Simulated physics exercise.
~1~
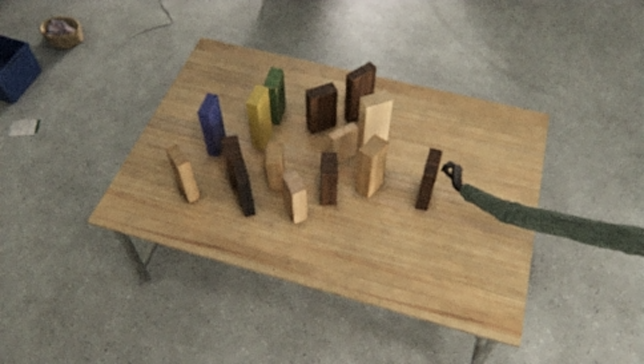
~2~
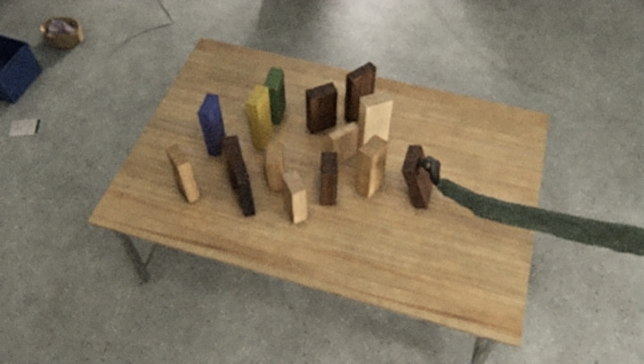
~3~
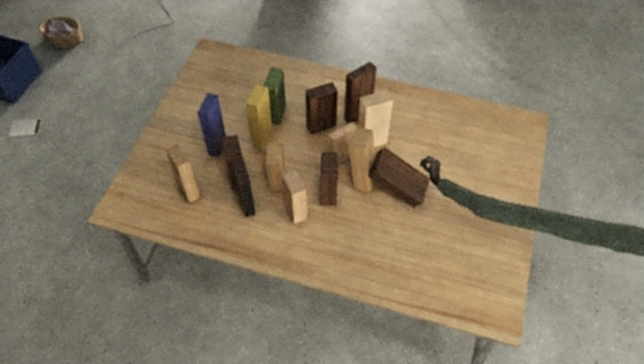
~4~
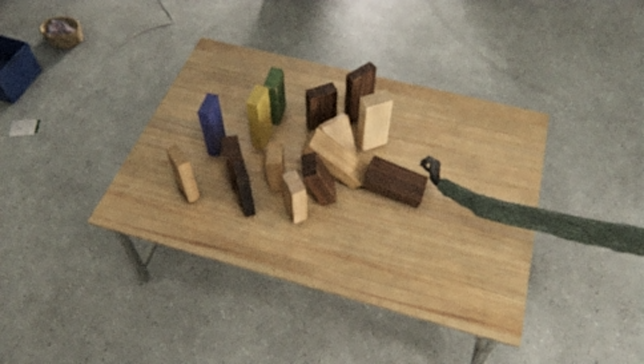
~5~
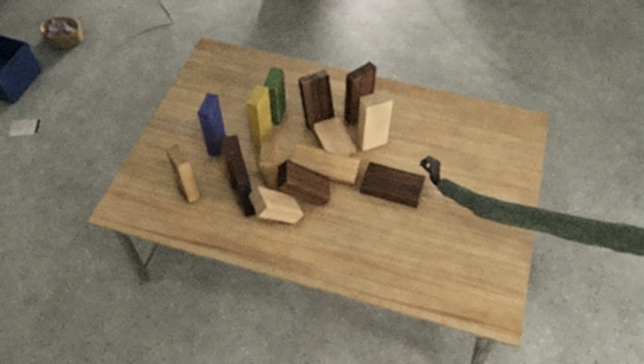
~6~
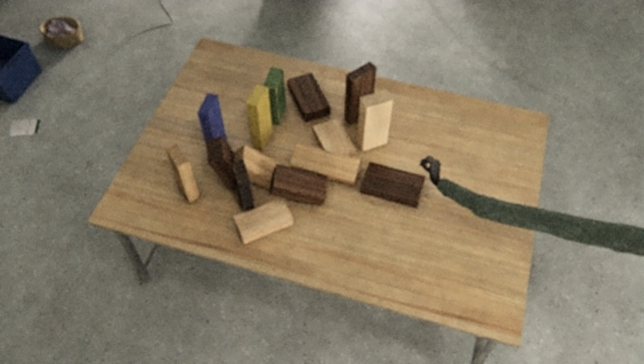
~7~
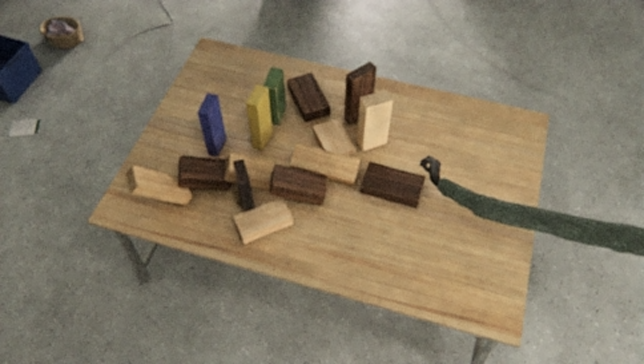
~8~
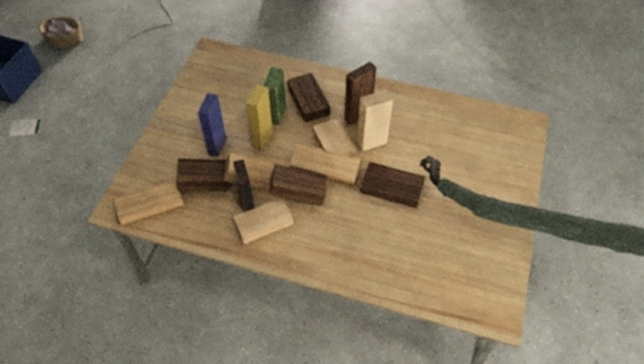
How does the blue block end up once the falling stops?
The blue block is still standing upright in its original spot, with fallen blocks lying near it.
At first, tall wooden blocks stand scattered over a table, and a thin green arm with a dark tip reaches in from the right toward a dark block. The tip pushes that block to the left and stops as it topples against a pale block. The pale one falls in turn, and the tumble spreads leftward through the middle of the group while a dark block at the back also goes down. Last, a dark block and a pale one at the left end drop flat. The blue, yellow and green blocks stay upright, along with a few plain ones, among the fallen pieces.
